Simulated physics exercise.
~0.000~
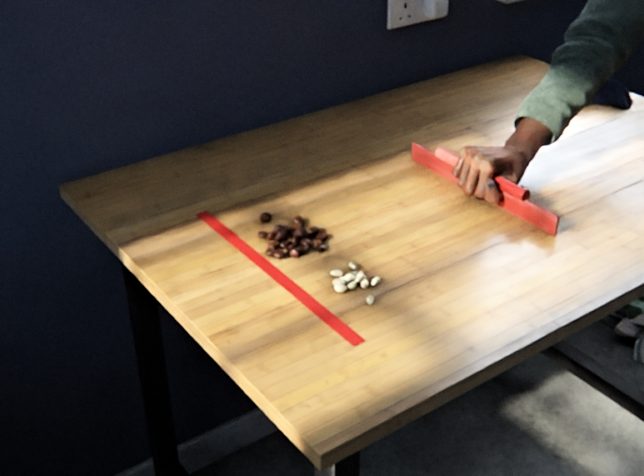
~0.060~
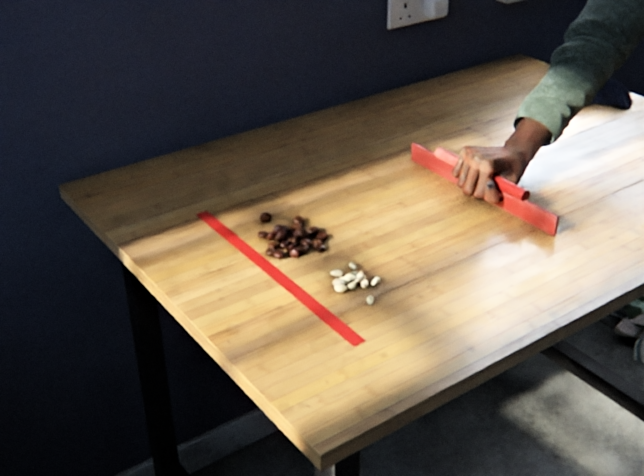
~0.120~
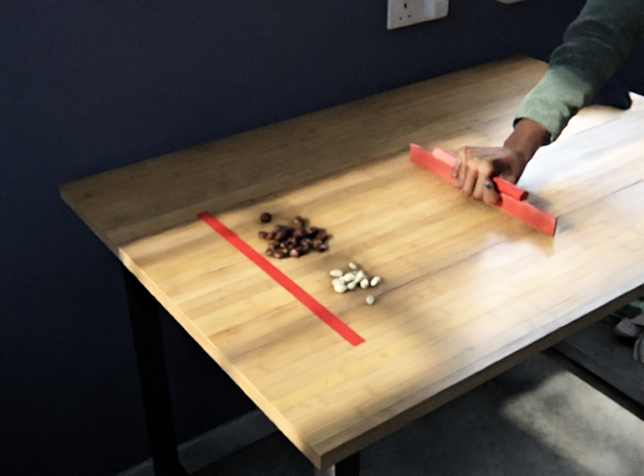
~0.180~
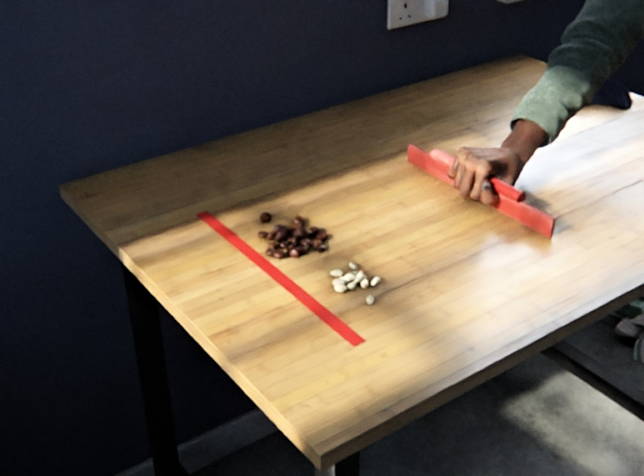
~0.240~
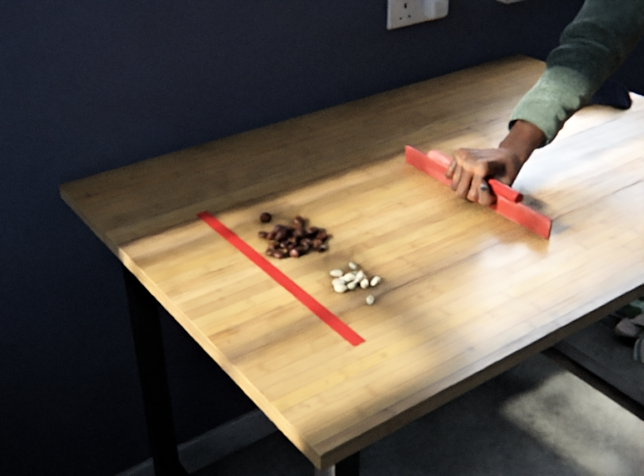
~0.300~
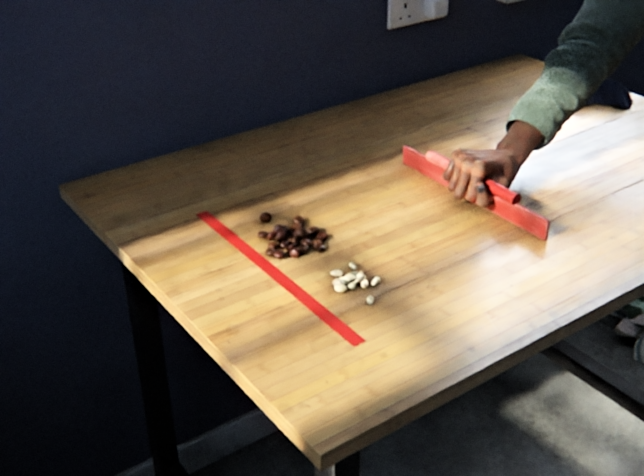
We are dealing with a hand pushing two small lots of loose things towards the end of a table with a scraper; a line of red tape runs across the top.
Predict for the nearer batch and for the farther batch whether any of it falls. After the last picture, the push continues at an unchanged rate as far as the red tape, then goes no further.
Nearer batch: Nothing falls; farther batch: Nothing falls.
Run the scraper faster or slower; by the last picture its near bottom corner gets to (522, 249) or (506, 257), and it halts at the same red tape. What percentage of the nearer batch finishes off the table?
First 0 per cent, second 0 per cent.
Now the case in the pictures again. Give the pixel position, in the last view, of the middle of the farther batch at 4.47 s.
Its centre sits near (232, 262).
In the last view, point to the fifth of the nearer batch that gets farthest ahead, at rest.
I'd place it close to (292, 312).
Around 2.37 s, scraper still moving, near (376, 216); nearer batch all on the table, its front near (341, 289); farther batch all on the table, its front near (271, 252).
Around 4.47 s, scraper stopped at the red tape; nearer batch all on the table, its front near (290, 313); farther batch all on the table, its front near (214, 274).
Finally (4.9 s), scraper stopped at the red tape; nearer batch all on the table, its front near (290, 313); farther batch all on the table, its front near (214, 274).
